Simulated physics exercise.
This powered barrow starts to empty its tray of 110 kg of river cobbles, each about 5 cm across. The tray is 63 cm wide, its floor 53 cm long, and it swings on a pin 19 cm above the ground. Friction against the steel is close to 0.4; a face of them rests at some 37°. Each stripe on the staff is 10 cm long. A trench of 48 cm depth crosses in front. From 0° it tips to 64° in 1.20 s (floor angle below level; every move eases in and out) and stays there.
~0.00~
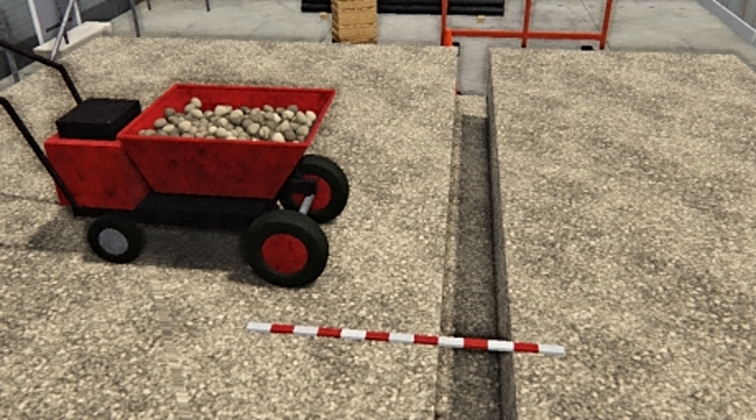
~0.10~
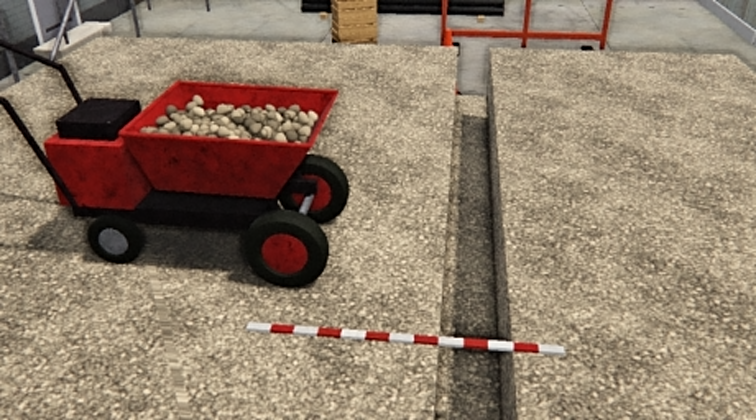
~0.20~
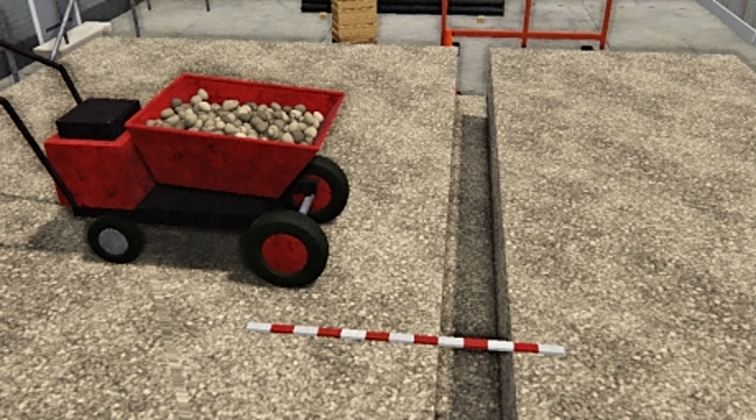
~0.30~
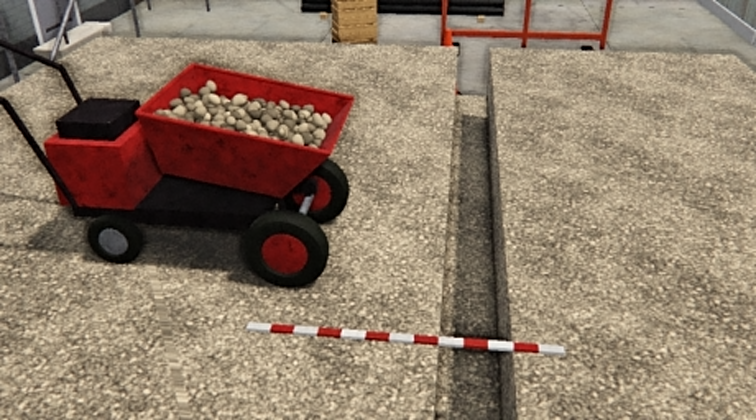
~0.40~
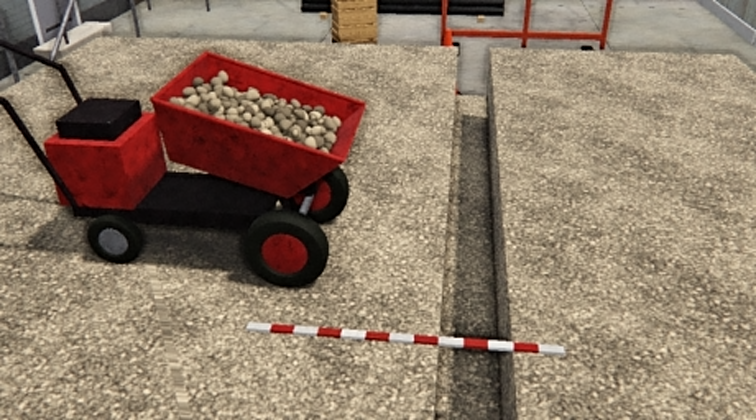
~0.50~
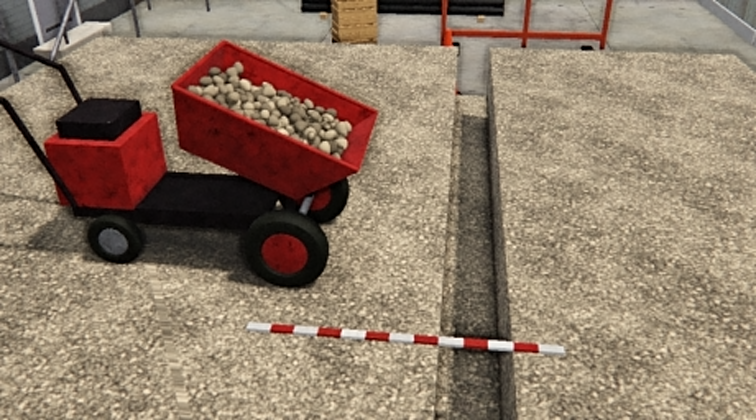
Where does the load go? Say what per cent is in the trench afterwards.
About 58 per cent.
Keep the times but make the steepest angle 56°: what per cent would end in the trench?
It would be near 30 per cent.
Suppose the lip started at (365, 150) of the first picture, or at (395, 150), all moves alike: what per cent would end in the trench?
Near 55 per cent from the first place, 35 from the second.
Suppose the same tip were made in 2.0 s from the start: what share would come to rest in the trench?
It would be near 55 per cent.
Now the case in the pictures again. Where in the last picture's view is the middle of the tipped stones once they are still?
Near (465, 324).
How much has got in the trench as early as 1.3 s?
Some 10 per cent.
After 0.9 s the floor is at 54°; 100 % in the tray; the foremost stones are at (387, 183).
After 1.3 s the floor is at 64°; 81 % in the tray, 8 % short of the trench, 11 % in the trench; the foremost stones are at (484, 281).
After 1.6 s the floor is at 64°; 51 % in the tray, 10 % short of the trench, 38 % in the trench, 1 % past the trench; the foremost stones are at (513, 306).
After 3.6 s the floor is at 64°; 24 % in the tray, 17 % short of the trench, 58 % in the trench, 1 % past the trench; the foremost stones are at (535, 290).
